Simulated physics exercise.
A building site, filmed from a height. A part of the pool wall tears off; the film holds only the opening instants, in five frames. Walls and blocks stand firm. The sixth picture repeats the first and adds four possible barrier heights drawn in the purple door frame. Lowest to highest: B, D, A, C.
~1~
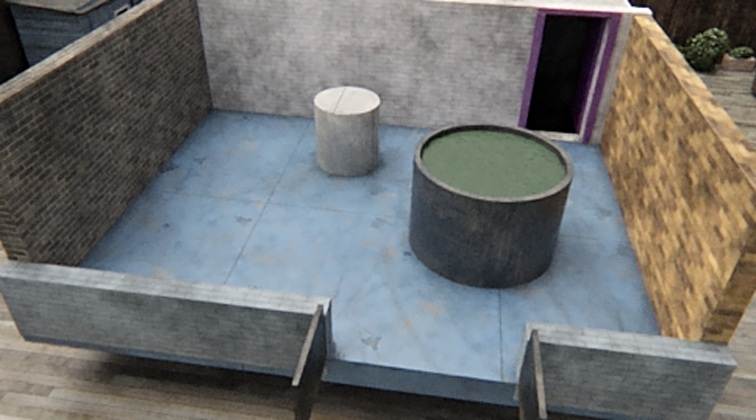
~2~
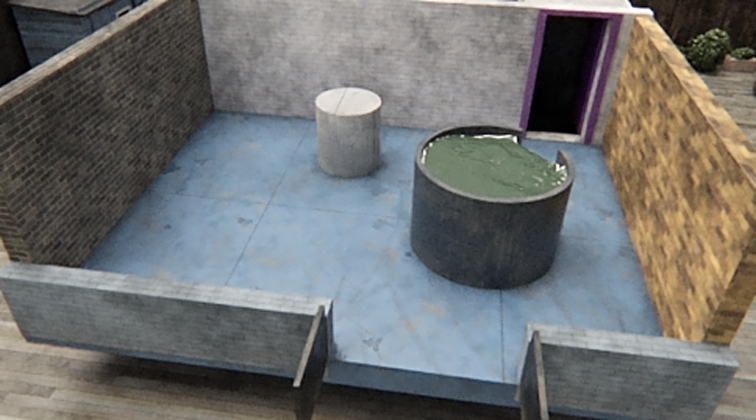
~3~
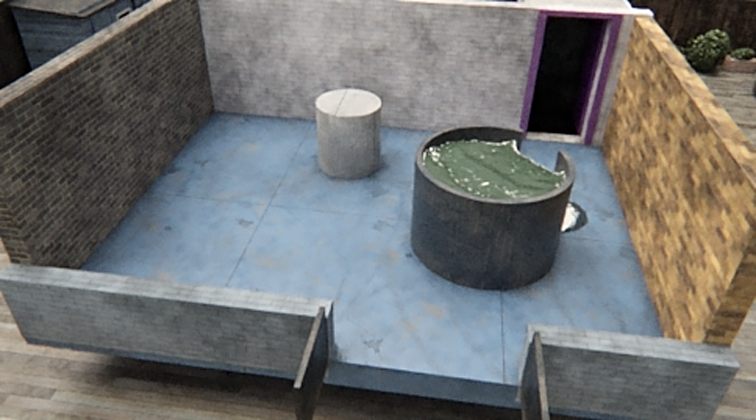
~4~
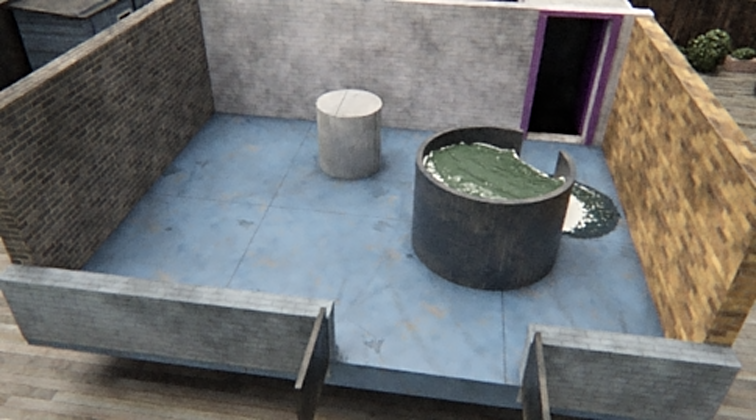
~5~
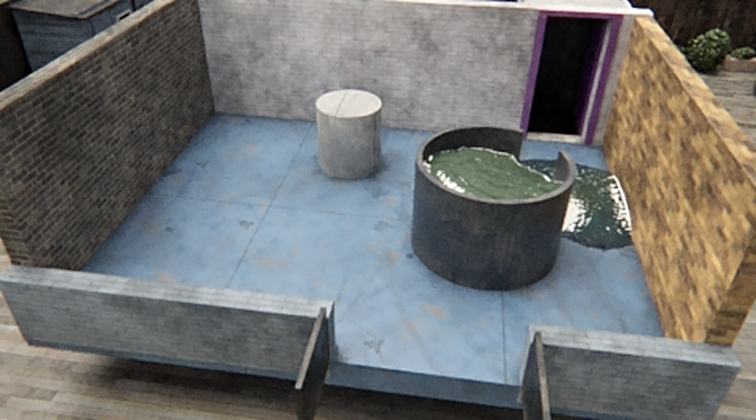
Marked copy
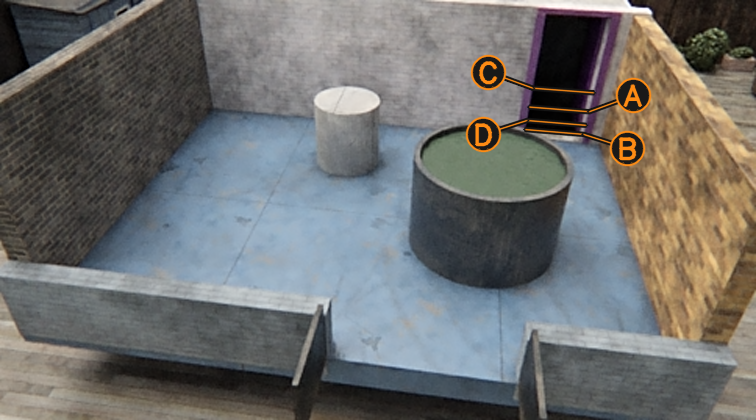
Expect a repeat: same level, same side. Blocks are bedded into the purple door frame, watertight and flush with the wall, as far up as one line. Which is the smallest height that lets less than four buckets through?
The limit is A.
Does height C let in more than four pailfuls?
No.
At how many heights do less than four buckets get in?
Two of them.
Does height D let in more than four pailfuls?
Yes, that goes wrong.
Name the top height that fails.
It is D.
In orange, A at (559, 109); B at (554, 131); C at (563, 90); D at (556, 122); from the bottom up B, D, A, C.
For height A, a splash gets over, under a bucket.
For height B, dozens of bucketfuls pour in.
For height C, nothing gets over.
For height D, about 9 bucketfuls get in.
